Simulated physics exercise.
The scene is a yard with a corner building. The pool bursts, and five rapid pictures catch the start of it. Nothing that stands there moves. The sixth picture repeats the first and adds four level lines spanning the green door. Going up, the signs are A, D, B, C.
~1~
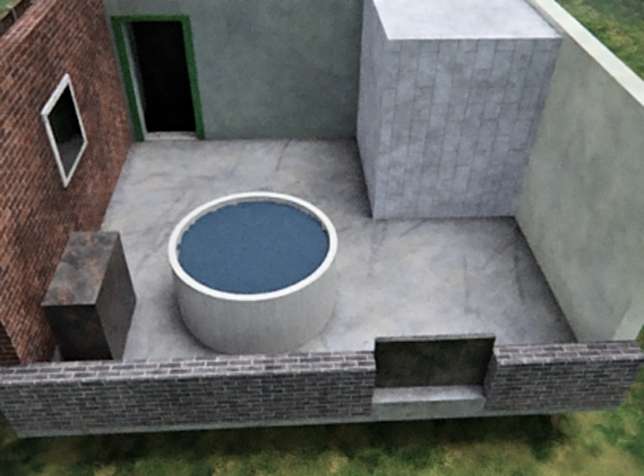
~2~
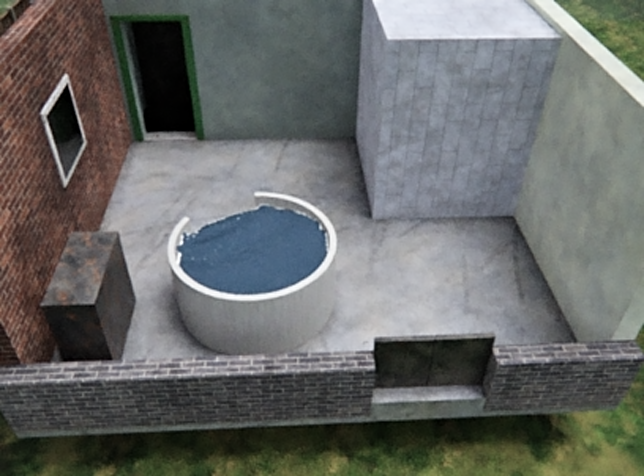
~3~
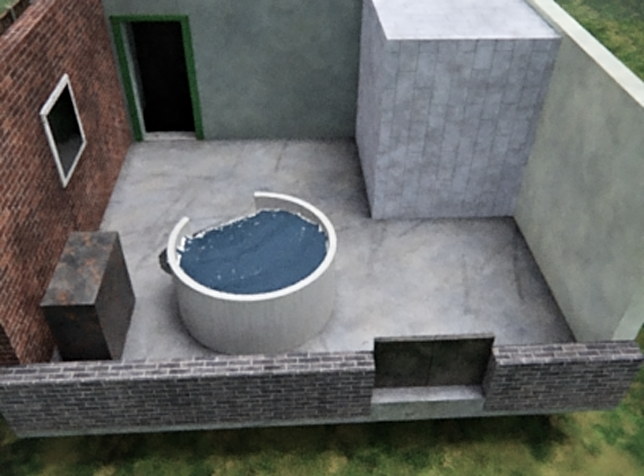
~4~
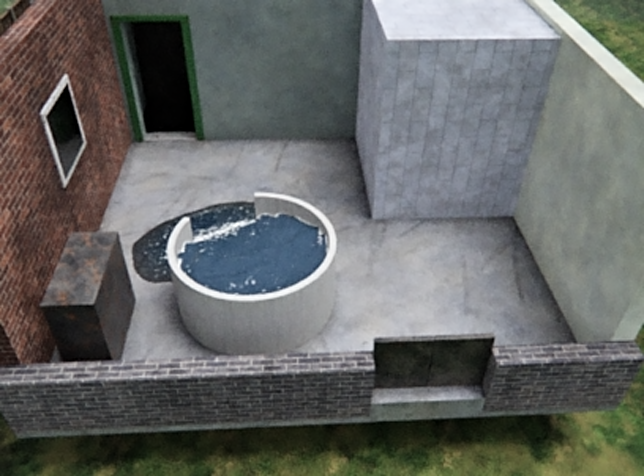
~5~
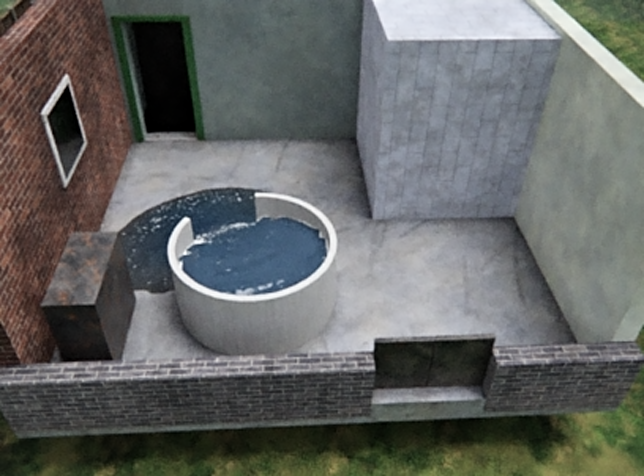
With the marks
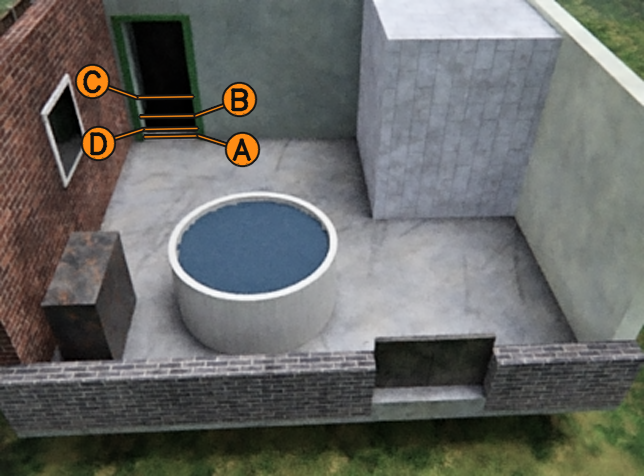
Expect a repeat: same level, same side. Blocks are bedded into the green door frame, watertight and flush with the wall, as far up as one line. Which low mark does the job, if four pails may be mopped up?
It is B.
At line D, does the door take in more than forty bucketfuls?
No, it does not.
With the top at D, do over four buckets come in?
Yes, that goes wrong.
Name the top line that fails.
Line D.
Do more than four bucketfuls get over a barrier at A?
Yes.
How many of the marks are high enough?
Two.
In orange, A at (171, 136); B at (167, 116); C at (164, 97); D at (170, 128); from the bottom up A, D, B, C.
Choosing A, dozens of bucketfuls pour in.
Choosing B, a splash gets over, under a bucket.
Choosing C, nothing gets over.
Choosing D, about 13 bucketfuls get in.
